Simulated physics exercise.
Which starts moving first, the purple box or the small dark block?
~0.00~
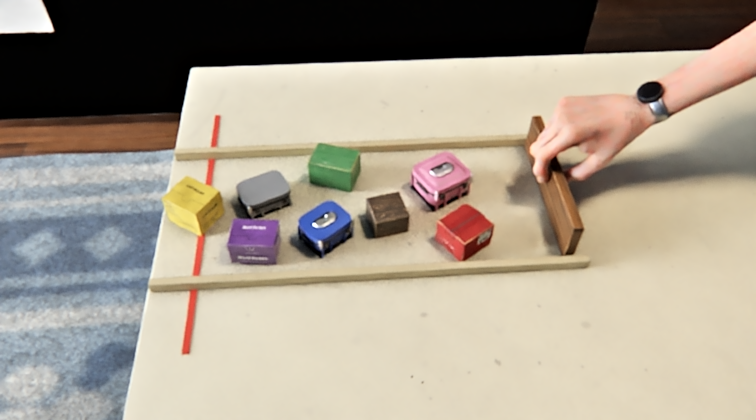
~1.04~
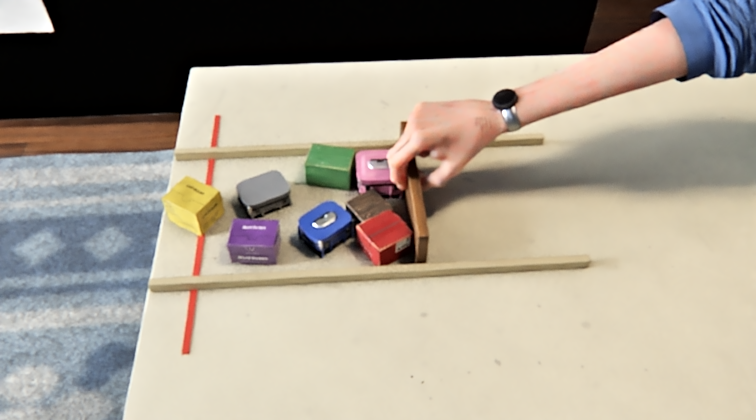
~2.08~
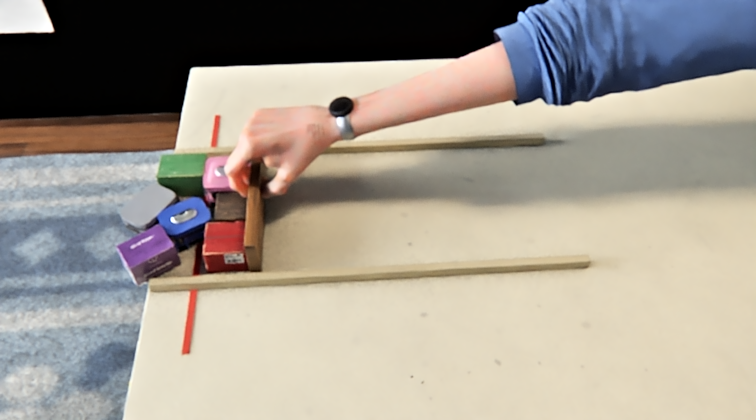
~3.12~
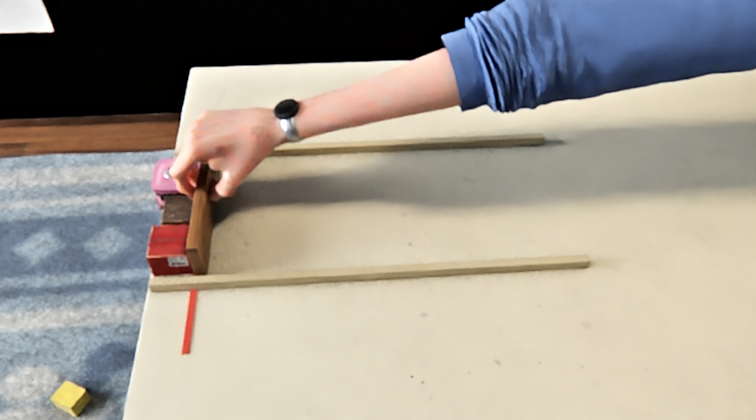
The small dark block starts moving first, while the purple box is still in its place. The purple box only shifts left later, as the board comes farther along.
